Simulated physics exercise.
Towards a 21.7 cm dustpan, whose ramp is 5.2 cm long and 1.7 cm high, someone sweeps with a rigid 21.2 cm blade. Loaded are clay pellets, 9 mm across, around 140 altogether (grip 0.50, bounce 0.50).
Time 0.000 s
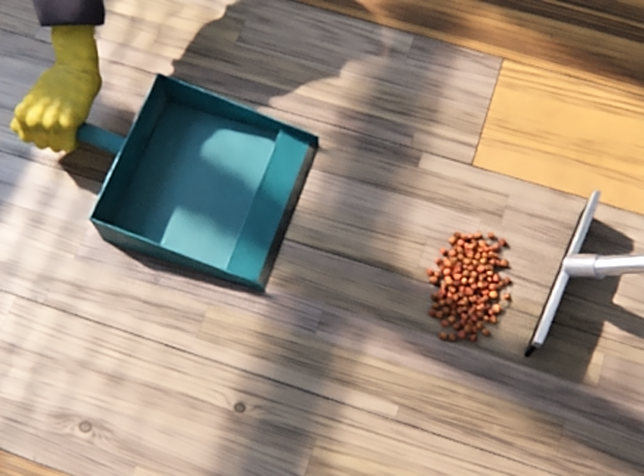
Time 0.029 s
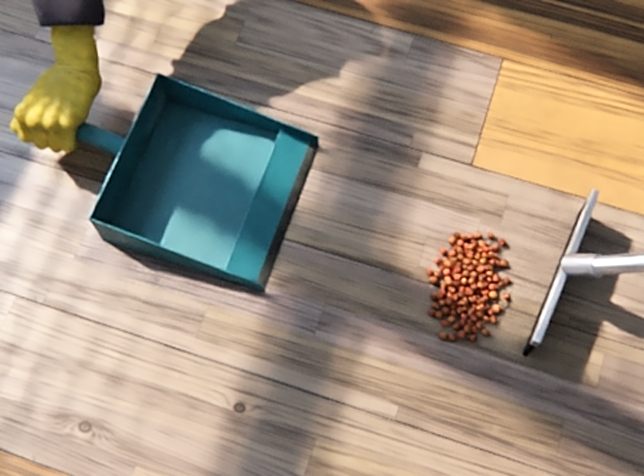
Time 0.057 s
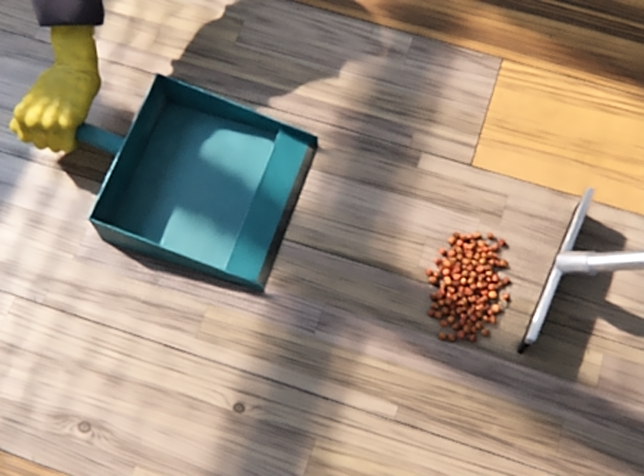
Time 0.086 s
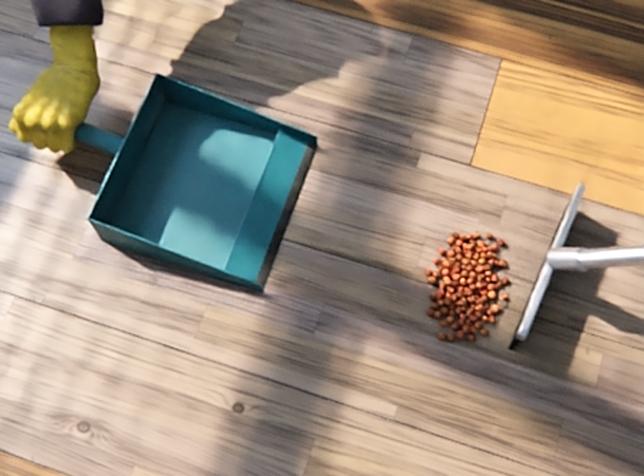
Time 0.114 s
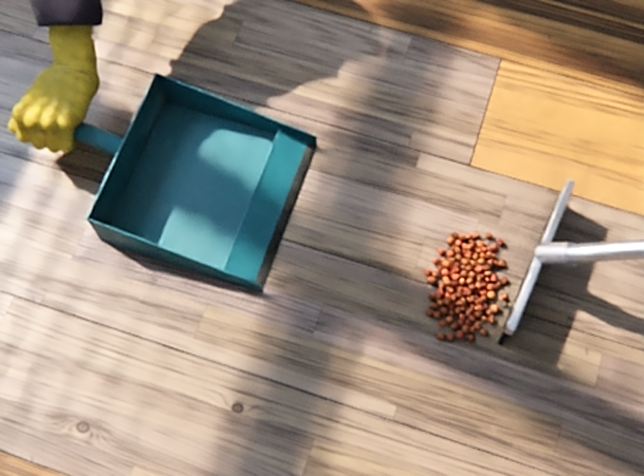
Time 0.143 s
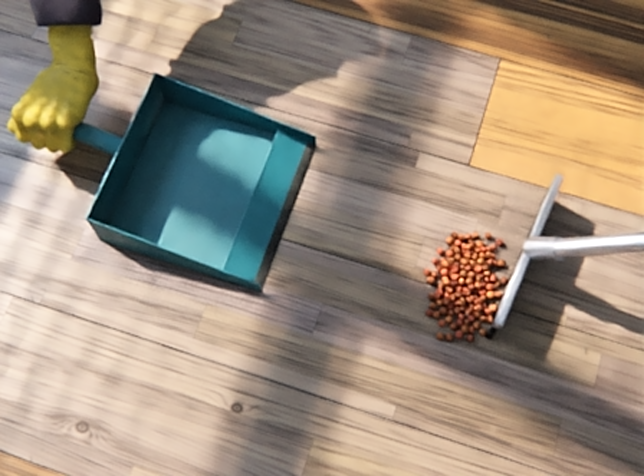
A hand in a yellow glove held a teal dustpan still on the wooden floor, while a pale, straight-edged blade on a handle slid a short way left, up to a small heap of reddish-brown pellets.
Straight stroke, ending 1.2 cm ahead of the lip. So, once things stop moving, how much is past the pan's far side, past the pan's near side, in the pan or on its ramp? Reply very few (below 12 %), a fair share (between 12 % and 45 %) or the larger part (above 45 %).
Past the pan's far side - very few; past the pan's near side - very few; in the pan or on its ramp - a fair share.
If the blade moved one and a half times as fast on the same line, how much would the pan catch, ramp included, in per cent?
Some 30 %.
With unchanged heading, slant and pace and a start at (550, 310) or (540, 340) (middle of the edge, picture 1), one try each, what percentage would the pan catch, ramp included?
Estimates: 35 percent and 25 percent.
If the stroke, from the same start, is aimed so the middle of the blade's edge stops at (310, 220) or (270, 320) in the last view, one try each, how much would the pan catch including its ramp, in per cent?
First try around 35 %, second try around 5 %.
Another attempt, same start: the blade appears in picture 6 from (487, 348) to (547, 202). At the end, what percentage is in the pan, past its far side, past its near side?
Per cent by place - pan 5, far side 0, near side 25.
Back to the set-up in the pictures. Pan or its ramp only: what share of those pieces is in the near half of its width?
I'd put it at around 10 per cent.
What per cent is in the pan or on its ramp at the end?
Result: Roughly 30 %.
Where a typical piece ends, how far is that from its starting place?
About 24 cm.
After 0.42 s, middle of the blade 16 cm from the lip; 0 % over the lip, far side 0 %, near side 0 %.
Then, at 0.60 s, middle of the blade 7 cm from the lip; 0 % over the lip, far side 0 %, near side 0 %.
After 0.90 s, middle of the blade 3 cm from the lip; 30 % over the lip, far side 5 %, near side 0 %.
By 1.2 s all is still; far side 5 %, near side 0 %, pan 30 %, in front of the lip or behind the blade 60 %.
